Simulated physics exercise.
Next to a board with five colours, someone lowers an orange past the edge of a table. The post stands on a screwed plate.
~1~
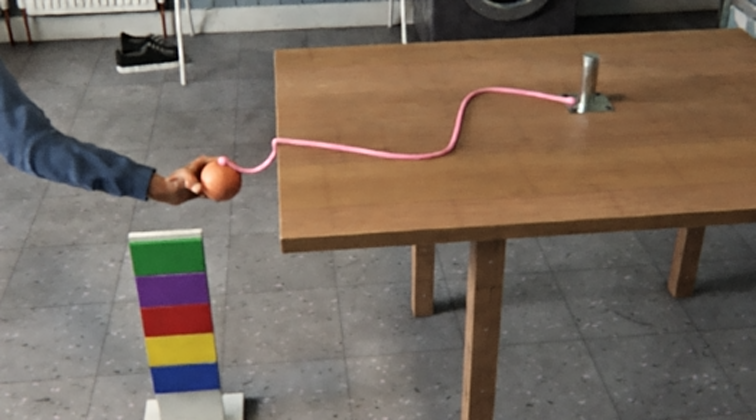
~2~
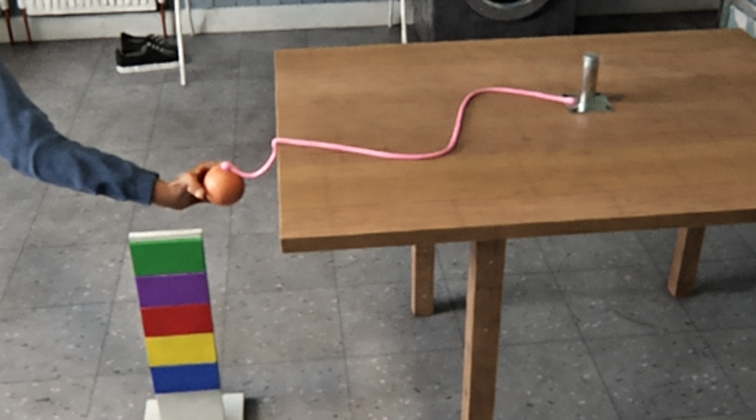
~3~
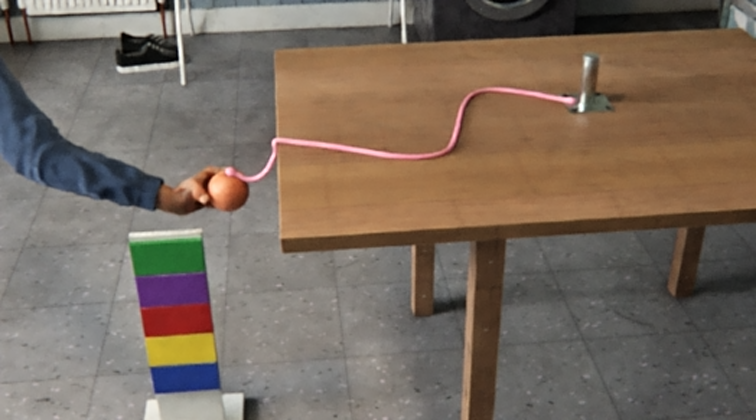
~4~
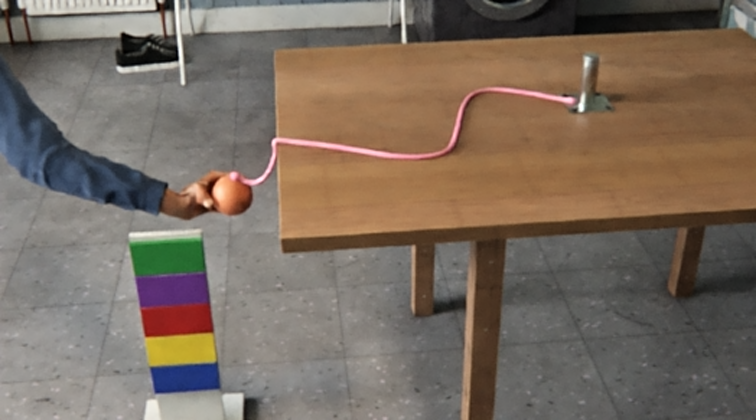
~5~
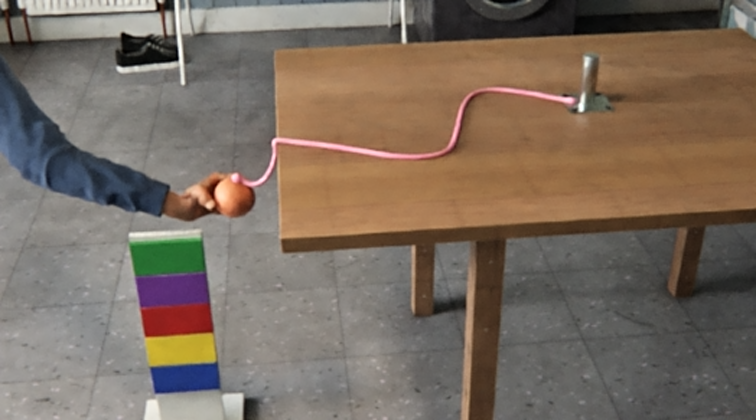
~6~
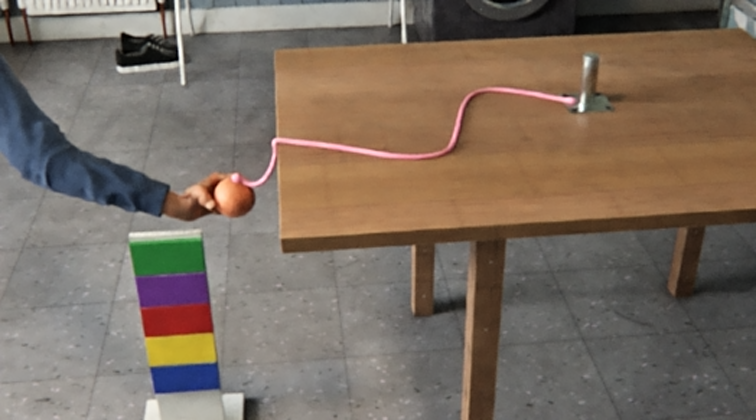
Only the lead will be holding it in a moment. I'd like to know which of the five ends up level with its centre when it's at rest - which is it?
It's red.
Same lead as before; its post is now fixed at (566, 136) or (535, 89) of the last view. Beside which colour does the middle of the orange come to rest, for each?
The first case gives yellow, the second gives yellow.
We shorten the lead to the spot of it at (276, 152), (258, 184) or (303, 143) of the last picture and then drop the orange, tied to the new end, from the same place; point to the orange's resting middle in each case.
Roughly (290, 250), (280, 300), (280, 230).
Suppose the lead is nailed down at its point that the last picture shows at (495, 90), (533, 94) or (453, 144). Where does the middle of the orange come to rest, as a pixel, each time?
Those spots come out as (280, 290), (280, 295) and (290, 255).
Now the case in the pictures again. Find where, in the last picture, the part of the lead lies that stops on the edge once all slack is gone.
Roughly (383, 155).
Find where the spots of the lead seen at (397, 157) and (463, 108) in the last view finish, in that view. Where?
The first lands at (285, 130), while the second lands at (434, 116).
A little later, orange near (286, 286); level with purple.
Next, orange near (284, 301); level with red.
When it is over, orange near (284, 307); level with red. At red.
